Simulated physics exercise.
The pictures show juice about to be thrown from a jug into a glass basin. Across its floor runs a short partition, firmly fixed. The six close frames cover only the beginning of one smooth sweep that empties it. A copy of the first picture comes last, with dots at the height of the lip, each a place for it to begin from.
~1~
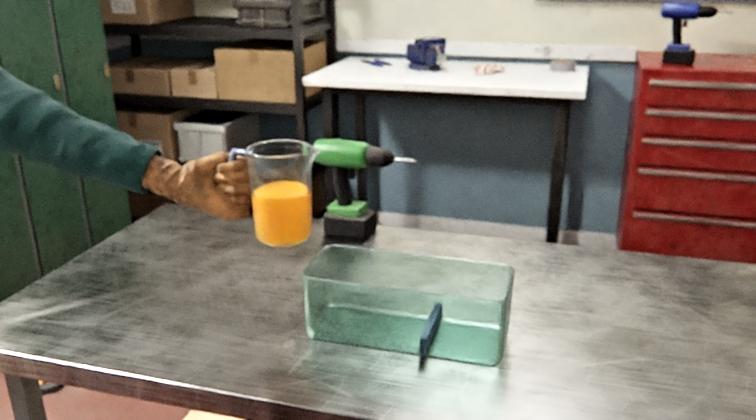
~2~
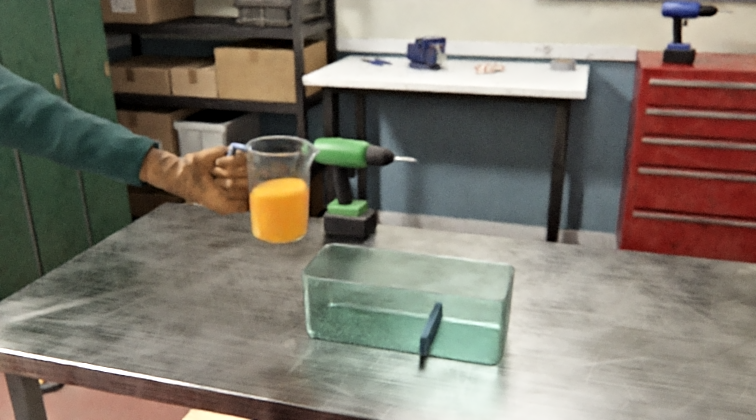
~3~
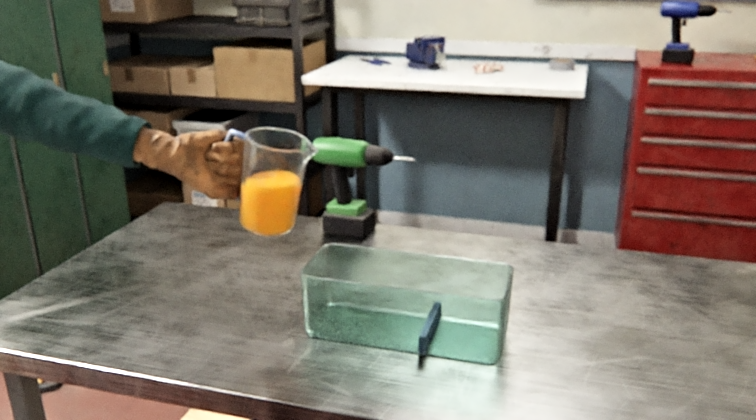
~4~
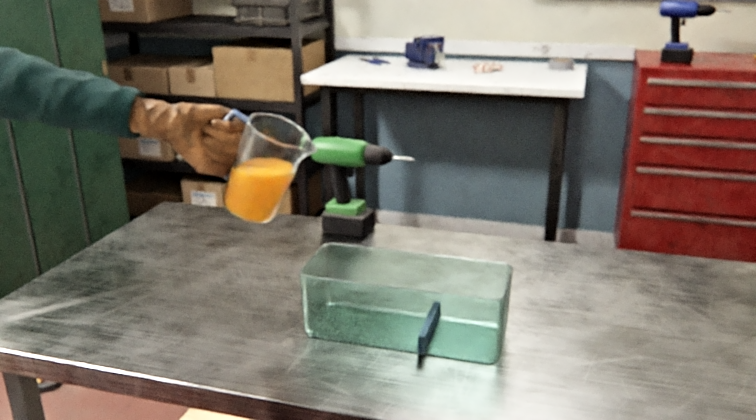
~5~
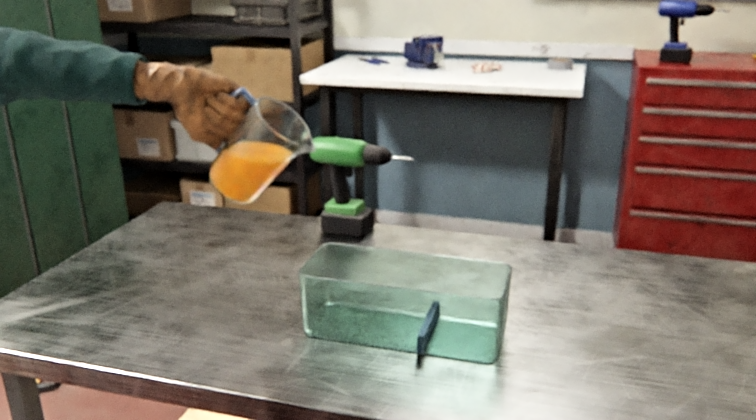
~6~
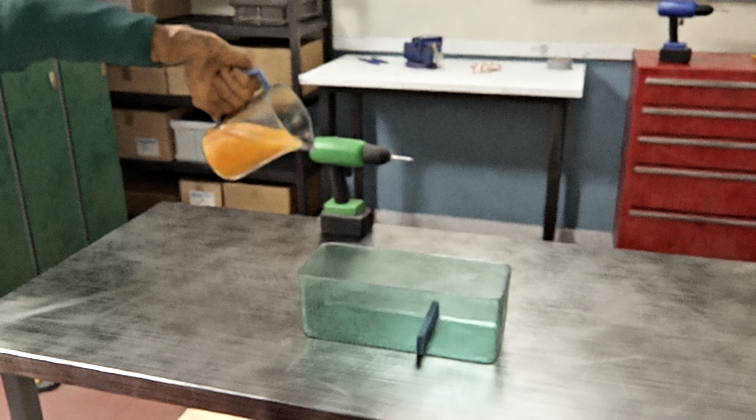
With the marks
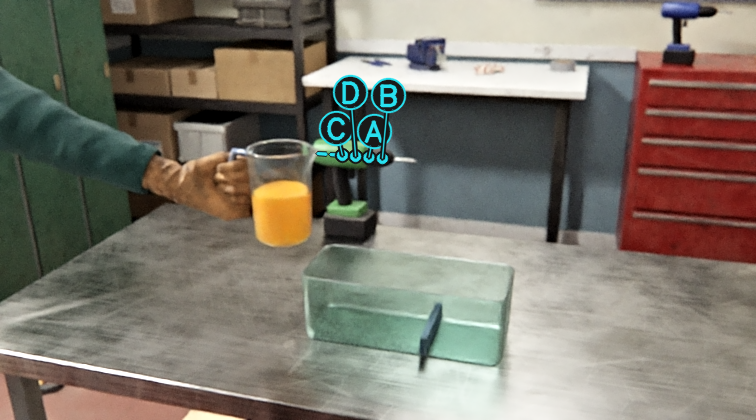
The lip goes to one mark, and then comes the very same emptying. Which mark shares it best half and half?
Take D.
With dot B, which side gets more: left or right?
The right side.
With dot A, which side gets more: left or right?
The right one.
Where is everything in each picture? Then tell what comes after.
Upright, lip at (318, 153); basin from (307, 335) to (501, 365); top of the wall at (432, 319); nothing has left yet, in the first picture.
Tipped about 3°, lip at (318, 152); nothing has left yet, in the second picture.
Tipped about 12°, lip at (316, 152); nothing has left yet, in the third picture.
Tipped about 25°, lip at (315, 151); nothing has left yet, in the fourth picture.
Tipped about 41°, lip at (314, 151); nothing has left yet, in the fifth picture.
Tipped about 58°, lip at (312, 150); nothing has left yet, in the sixth picture.
On the marked copy, A at (368, 157); B at (382, 158); C at (342, 155); D at (355, 156).
For dot A, about 23 % ends left of the wall and 70 % right of it; 6 % is lost outside.
For dot B, about 18 % ends left of the wall and 78 % right of it; 4 % is lost outside.
For dot C, about 77 % ends left of the wall and 17 % right of it; 6 % is lost outside.
For dot D, about 47 % ends left of the wall and 49 % right of it; 4 % is lost outside.
